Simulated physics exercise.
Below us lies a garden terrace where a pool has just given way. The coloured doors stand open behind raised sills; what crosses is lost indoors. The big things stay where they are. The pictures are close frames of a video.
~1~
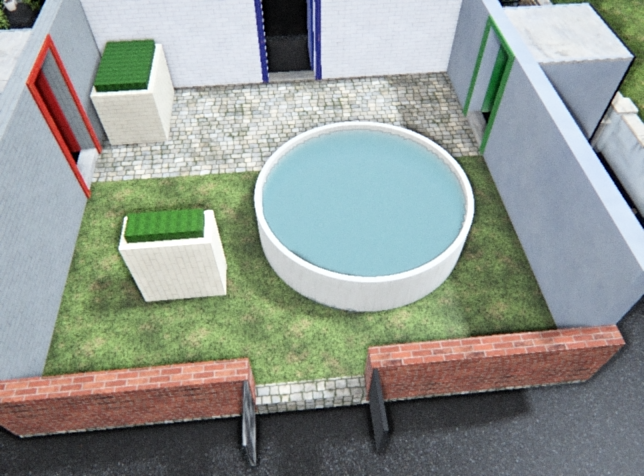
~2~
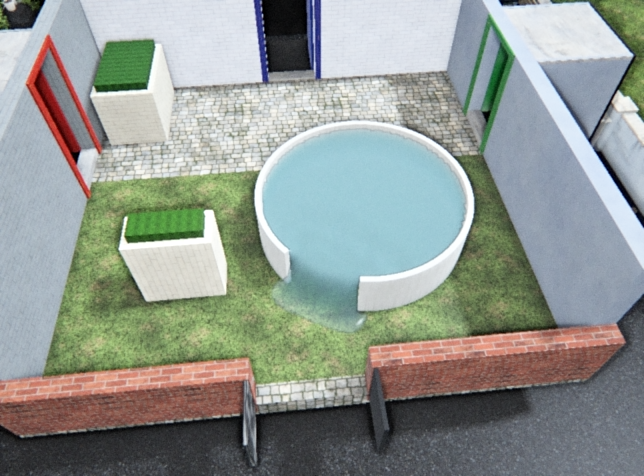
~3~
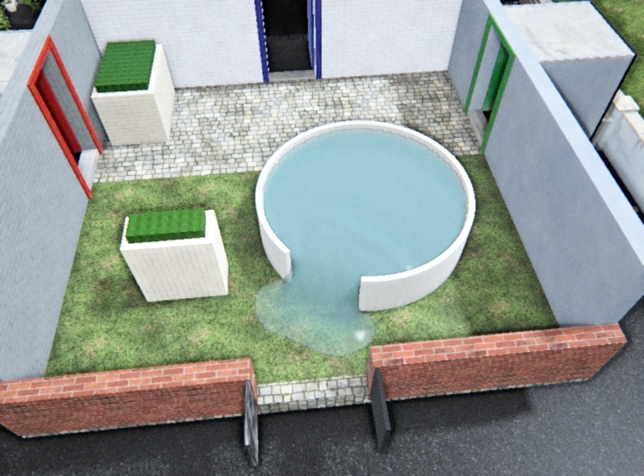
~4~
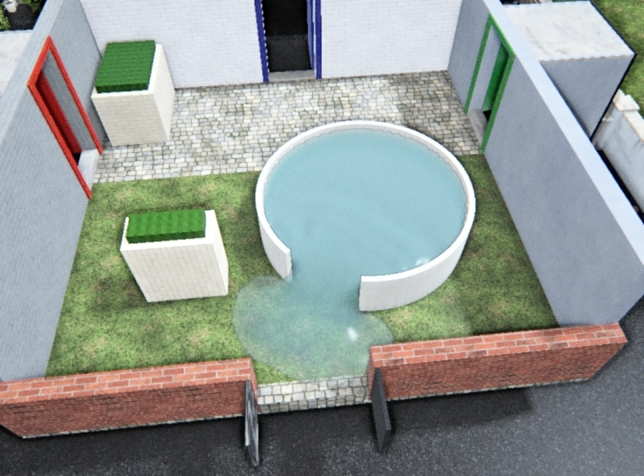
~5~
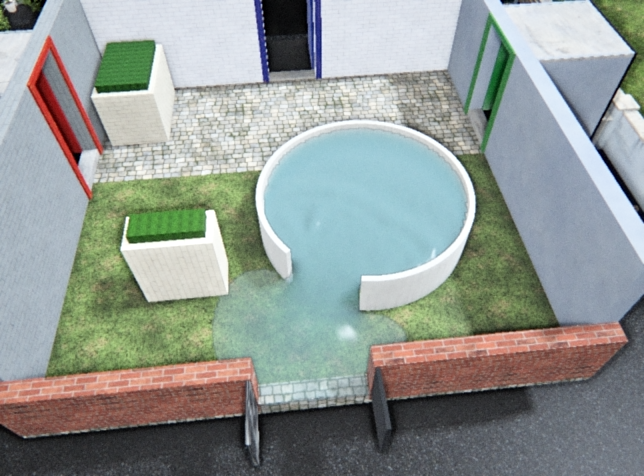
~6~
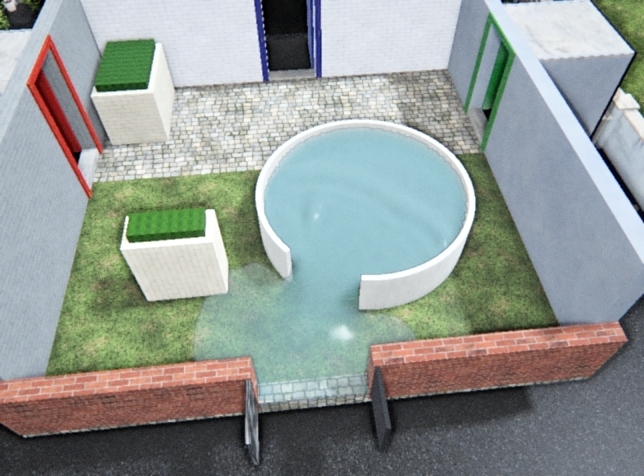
At the start, still water fills a round white pool on a walled lawn, between a red door and a green door. A section of its front wall disappears and water pours through the gap, then spreads in a widening sheet across the grass to the paved opening in the brick wall.
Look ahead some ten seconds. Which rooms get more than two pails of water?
One by one: The red door stays under that; the blue door stays under that; the green door stays under that.
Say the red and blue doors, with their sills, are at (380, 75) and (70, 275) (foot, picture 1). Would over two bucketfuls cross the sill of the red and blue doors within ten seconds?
My reading: Red stays under, blue goes over.
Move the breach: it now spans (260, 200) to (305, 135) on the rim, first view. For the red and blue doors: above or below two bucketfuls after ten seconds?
My reading: The red door floods; the blue door passes that mark.
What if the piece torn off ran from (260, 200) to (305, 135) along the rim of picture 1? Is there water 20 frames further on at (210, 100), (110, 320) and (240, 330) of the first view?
In that order: Wet, covered, dry.
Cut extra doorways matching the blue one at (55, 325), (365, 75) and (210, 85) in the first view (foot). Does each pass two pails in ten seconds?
As listed: Goes over, lets less in, holds.
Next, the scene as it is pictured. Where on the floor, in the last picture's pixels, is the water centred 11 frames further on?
I would point to (336, 245).
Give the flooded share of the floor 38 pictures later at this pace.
About 55 per cent.
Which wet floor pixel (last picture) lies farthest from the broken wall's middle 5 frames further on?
At about (87, 400).
A moment on, water covers 15 % of the floor; the red door not reached, the blue door not reached, the green door not reached.
Next, water covers 25 % of the floor; the red door not reached, the blue door not reached, the green door not reached.
Then, water covers 35 % of the floor; the red door not reached, the blue door not reached, the green door not reached.
Later, water covers 55 % of the floor; the red door wet at the sill, nothing in, the blue door not reached, the green door not reached.
In the end, water covers 85 % of the floor; the red door wet at the sill, nothing in, the blue door wet at the sill, nothing in, the green door not reached.
